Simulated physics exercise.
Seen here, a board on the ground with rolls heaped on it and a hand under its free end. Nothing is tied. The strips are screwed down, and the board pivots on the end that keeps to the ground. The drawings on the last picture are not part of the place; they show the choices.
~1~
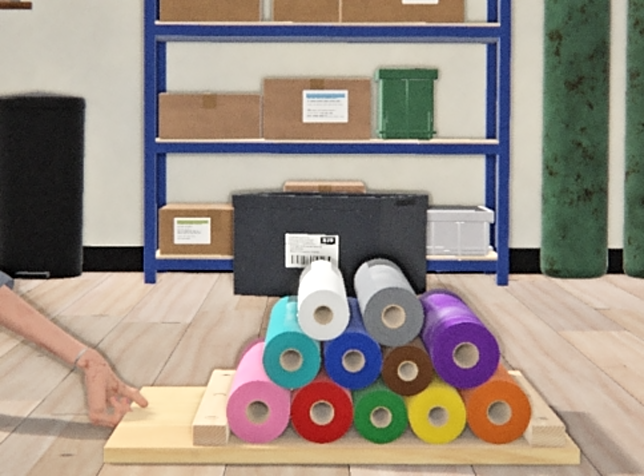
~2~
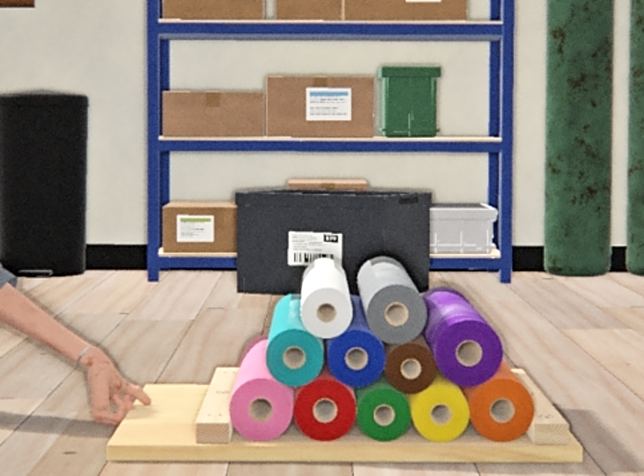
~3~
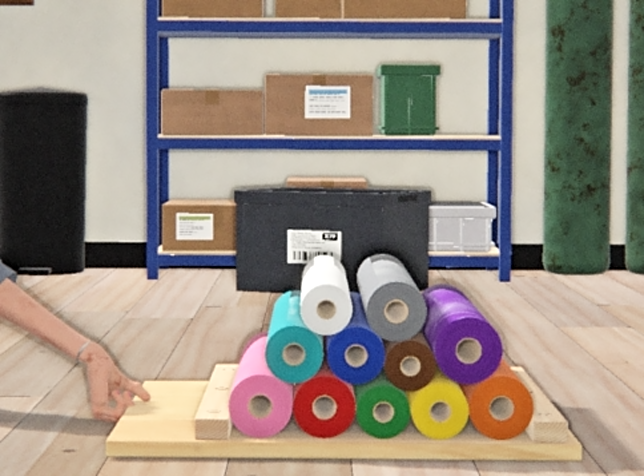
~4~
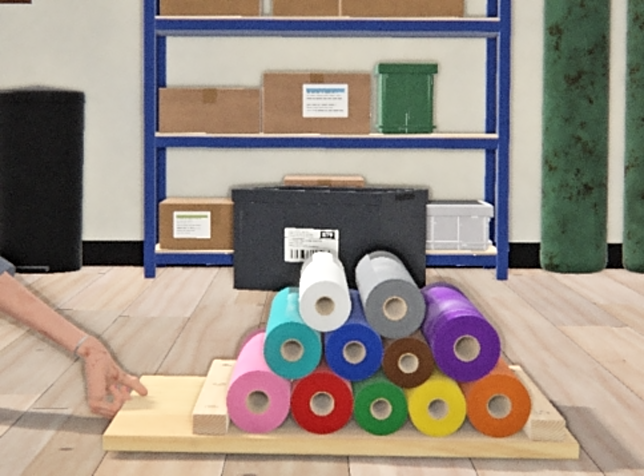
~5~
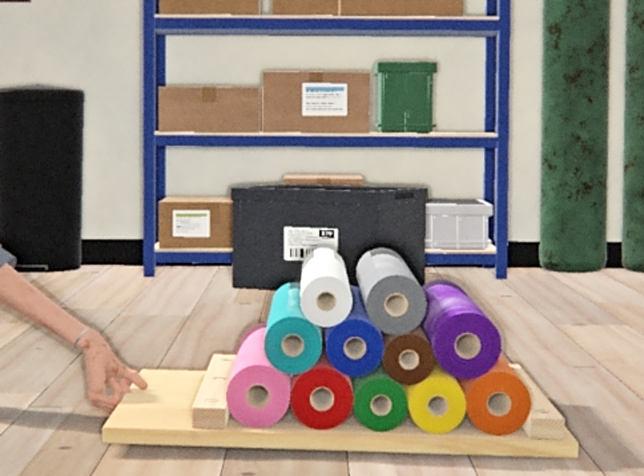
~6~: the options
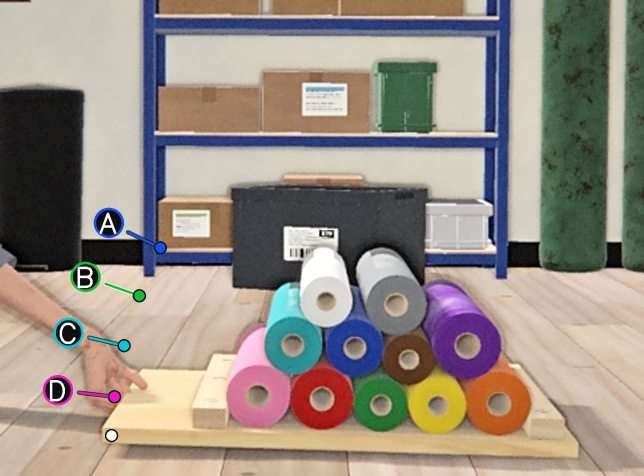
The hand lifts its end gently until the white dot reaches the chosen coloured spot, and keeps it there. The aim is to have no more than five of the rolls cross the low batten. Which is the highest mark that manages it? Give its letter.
At most to A.
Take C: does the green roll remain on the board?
Yes.
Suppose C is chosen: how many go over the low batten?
With C, none.
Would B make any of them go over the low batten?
No, at B.
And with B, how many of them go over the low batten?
It comes to none.
On the marked copy, A at (160, 248); B at (139, 296); C at (124, 346); D at (115, 397); the white dot at (111, 435).
Following A. Soon after the start, board at 19°.
Later, board at 26°.
In the end, board at 26°, five over the low batten.
As for the rest, B none over the low batten; C none over the low batten; D none over the low batten.
